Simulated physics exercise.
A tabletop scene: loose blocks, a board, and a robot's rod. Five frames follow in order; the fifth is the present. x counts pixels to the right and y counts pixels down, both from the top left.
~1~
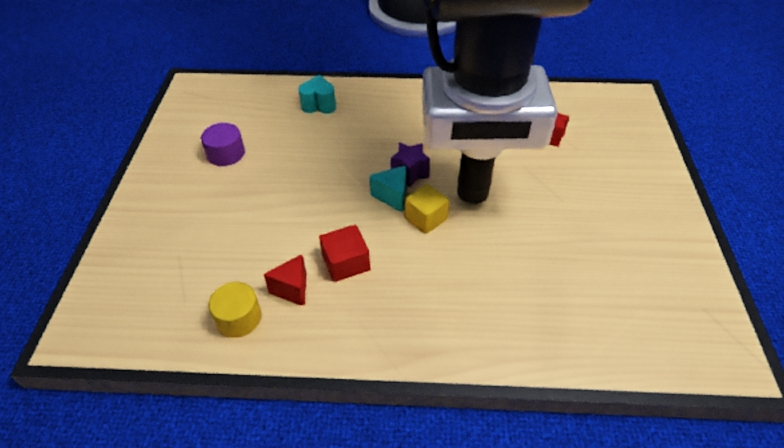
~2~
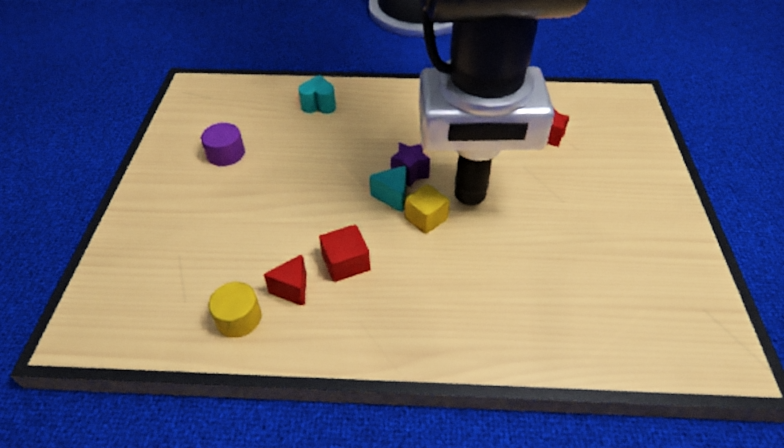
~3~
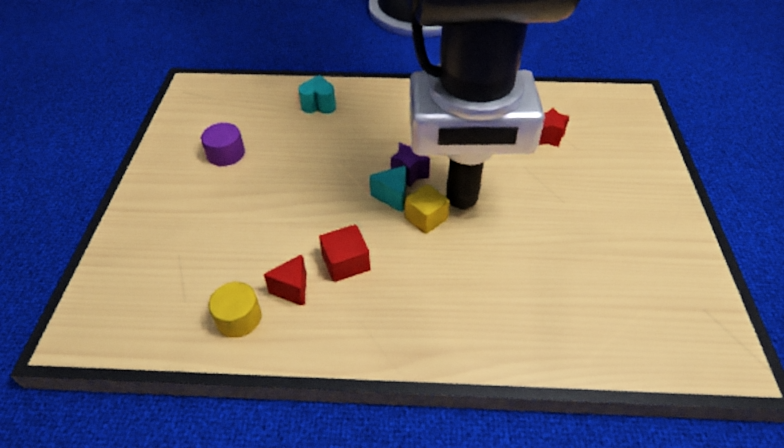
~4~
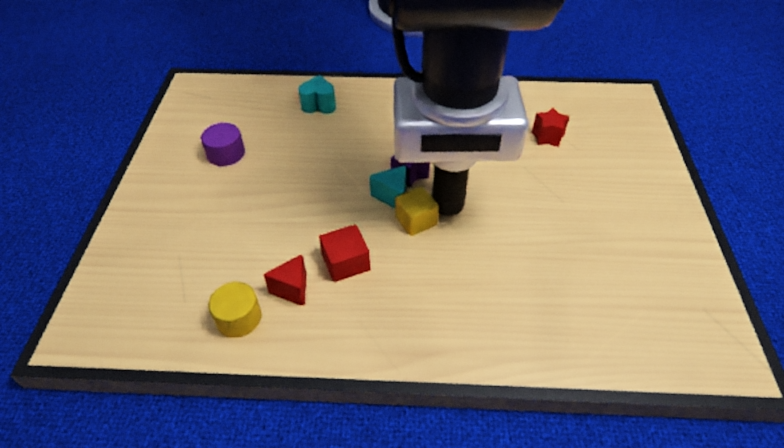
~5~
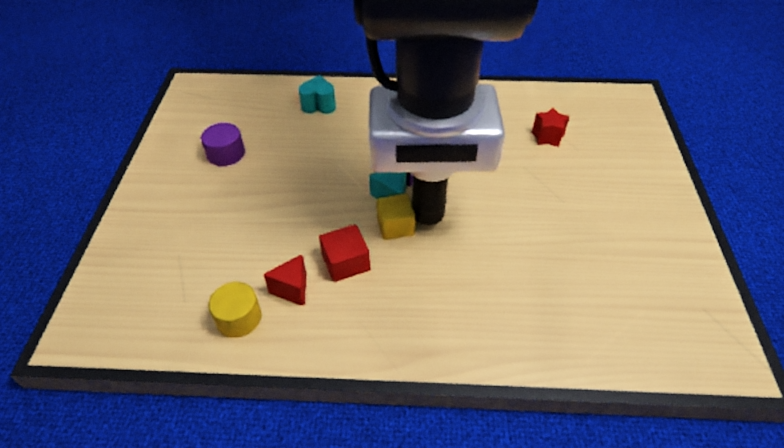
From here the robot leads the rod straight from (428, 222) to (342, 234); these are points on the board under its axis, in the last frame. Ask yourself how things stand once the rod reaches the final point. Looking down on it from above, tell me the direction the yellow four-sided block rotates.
With the clock.
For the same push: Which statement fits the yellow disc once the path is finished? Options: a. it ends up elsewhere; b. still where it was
The correct letter is b.
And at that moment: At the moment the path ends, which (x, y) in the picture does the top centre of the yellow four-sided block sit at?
In the picture, it is at (306, 212).
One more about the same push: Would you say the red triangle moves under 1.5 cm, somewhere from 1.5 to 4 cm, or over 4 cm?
Answer: Less than 1.5 cm.
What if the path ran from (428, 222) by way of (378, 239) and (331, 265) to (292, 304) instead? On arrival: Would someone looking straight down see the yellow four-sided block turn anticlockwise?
No, that is not what happens.
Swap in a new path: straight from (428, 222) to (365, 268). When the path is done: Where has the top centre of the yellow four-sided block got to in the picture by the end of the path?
For the centre of its top, I'd go with (365, 213).
What follows on the original path. Halfway along, rod (384, 220); yellow four-sided block (350, 210), turned 15° clockwise.
At the end, rod (341, 226); yellow disc not moved; red triangle not moved; red four-sided block (334, 248), turned 30° anticlockwise; turquoise triangle not moved; yellow four-sided block (306, 212), turned 25° clockwise.
